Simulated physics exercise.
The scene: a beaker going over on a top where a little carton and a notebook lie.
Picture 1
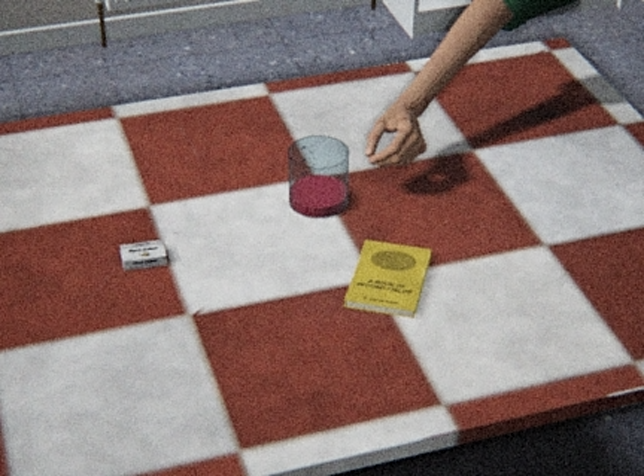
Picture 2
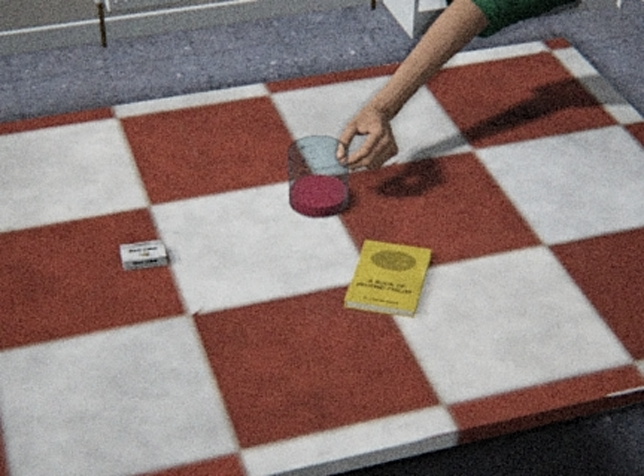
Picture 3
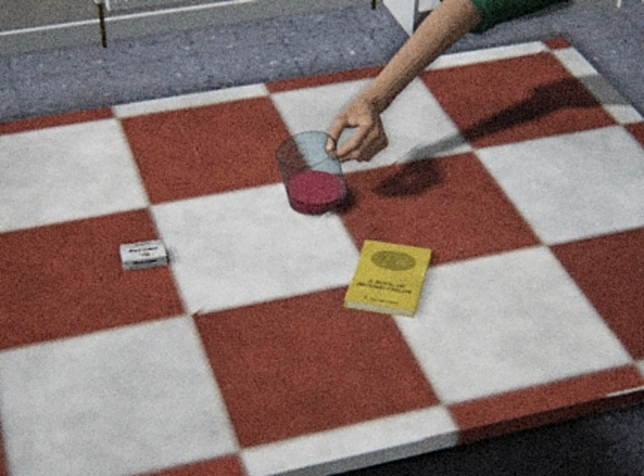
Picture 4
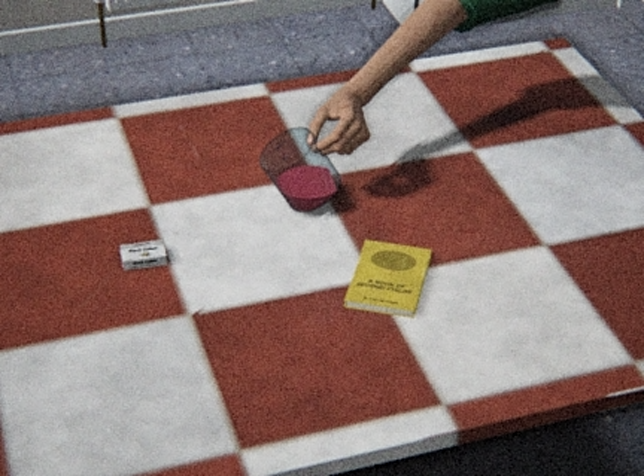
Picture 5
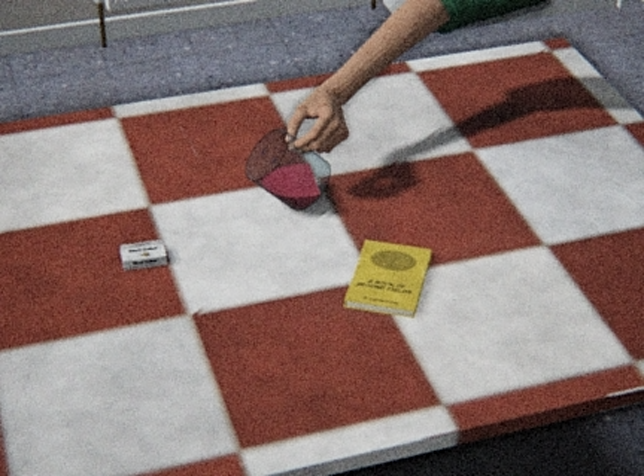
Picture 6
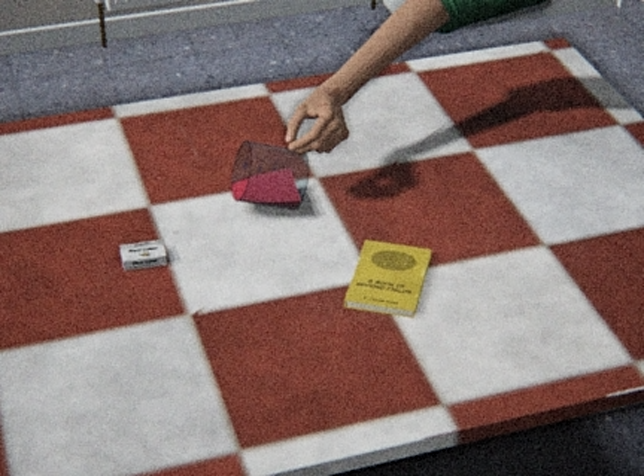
On a red and white checkered top with a little carton and a yellow notebook, a hand reached in from the right and pushed a beaker of dark pink liquid, tilting it steeply leftward.
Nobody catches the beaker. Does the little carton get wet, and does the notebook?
As for the little carton, it ends up in the puddle; the notebook remains untouched.
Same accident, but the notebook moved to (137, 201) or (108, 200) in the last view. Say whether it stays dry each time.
At the first place it ends up in the puddle, at the second it is reached.
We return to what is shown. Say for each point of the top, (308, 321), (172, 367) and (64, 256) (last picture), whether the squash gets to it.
One: Dry. Two: Dry. Three: Soaked.
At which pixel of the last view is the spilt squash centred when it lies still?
At about (75, 229).
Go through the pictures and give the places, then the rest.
It stands upright; beaker (318, 176) about a quarter full; little carton (143, 250); notebook (389, 274), in the first picture.
Pushed off balance; beaker about a quarter full, surface at (318, 192), in the second picture.
Pushed off balance; beaker (312, 173) about a quarter full; notebook (389, 274), in the third picture.
Pushed off balance; beaker (300, 169) tipped 30°; little carton (143, 250), in the fourth picture.
Pushed off balance; beaker (288, 170) tipped 45°, in the fifth picture.
It is falling; beaker (269, 176) tipped 70°; little carton (143, 250); notebook (389, 274), in the sixth picture.
Shortly, the puddle covers about as much as a plate; the little carton is soaking at its edge; the notebook is still dry.
Then, the puddle covers about as much as a tray; the little carton is soaking at its edge; the notebook is still dry.
At the finish, the puddle covers about as much as a tray; the little carton is soaking at its edge; the notebook is still dry.
